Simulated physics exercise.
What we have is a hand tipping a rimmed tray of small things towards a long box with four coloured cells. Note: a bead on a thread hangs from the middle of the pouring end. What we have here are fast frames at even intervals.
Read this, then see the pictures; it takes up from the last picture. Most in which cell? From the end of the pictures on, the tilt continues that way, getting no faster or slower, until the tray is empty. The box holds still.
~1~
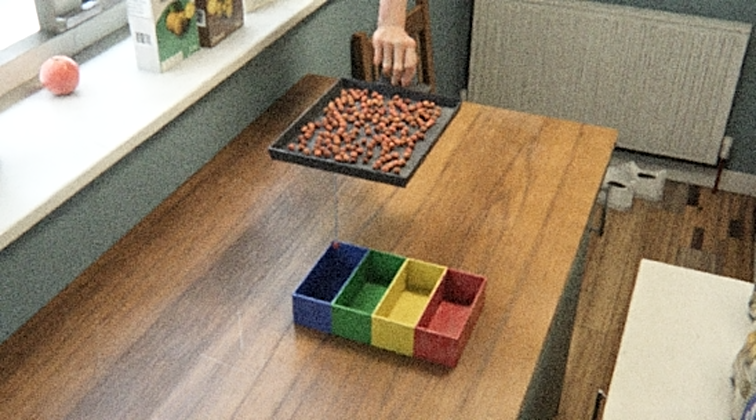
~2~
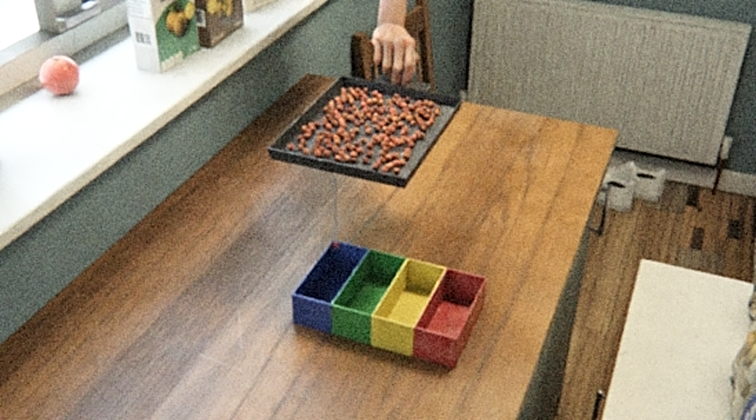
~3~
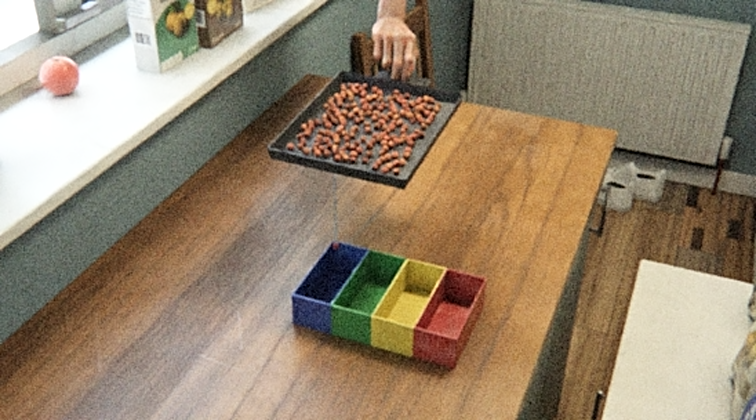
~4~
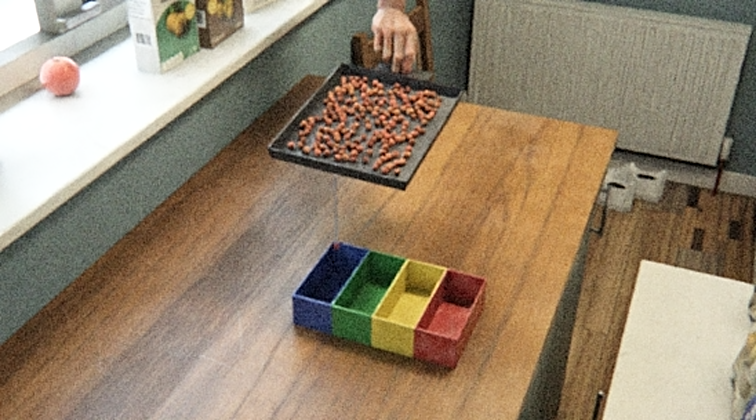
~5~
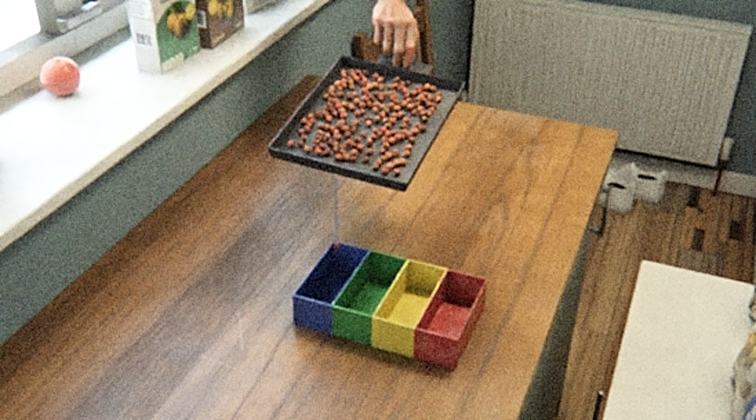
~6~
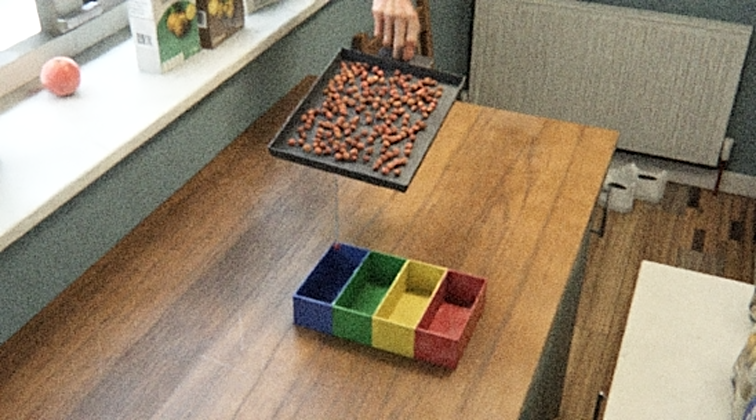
Green cell.
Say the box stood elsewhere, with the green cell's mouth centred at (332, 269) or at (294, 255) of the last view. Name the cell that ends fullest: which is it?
Going by the two tries in order: Yellow, then that red cell.
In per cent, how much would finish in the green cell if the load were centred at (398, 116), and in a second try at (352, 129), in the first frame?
Around 50 in a hundred the first time, around 50 in a hundred the second.
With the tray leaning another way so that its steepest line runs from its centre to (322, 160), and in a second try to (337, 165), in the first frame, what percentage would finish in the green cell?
I'd put it at some 0 % and then some 20 %.
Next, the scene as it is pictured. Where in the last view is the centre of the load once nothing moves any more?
Resting centre, last frame: Roughly (361, 312).
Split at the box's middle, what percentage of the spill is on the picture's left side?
Near 90 per cent.
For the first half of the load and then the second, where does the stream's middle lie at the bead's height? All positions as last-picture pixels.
For the early half I get (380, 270), and for the late half (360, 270).
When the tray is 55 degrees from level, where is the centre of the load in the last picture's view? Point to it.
Load centre: Approx. (366, 150).
Soon after the last picture, tray tipped steeply; nearly all on the tray; a stray few falling or outside the box.
A little later, tray tipped right over; nearly all on the tray; a stray few in the yellow cell; a stray few in the green cell; a stray few falling or outside the box.
Later still, tray tipped past a quarter turn; about half in the green cell; about a quarter in the blue cell; about a quarter in the yellow cell; a stray few in the red cell; a small part falling or outside the box.
At rest, tray tipped past a quarter turn; about half in the green cell; about a quarter in the blue cell; about a quarter in the yellow cell; a stray few in the red cell; a small part outside the box.
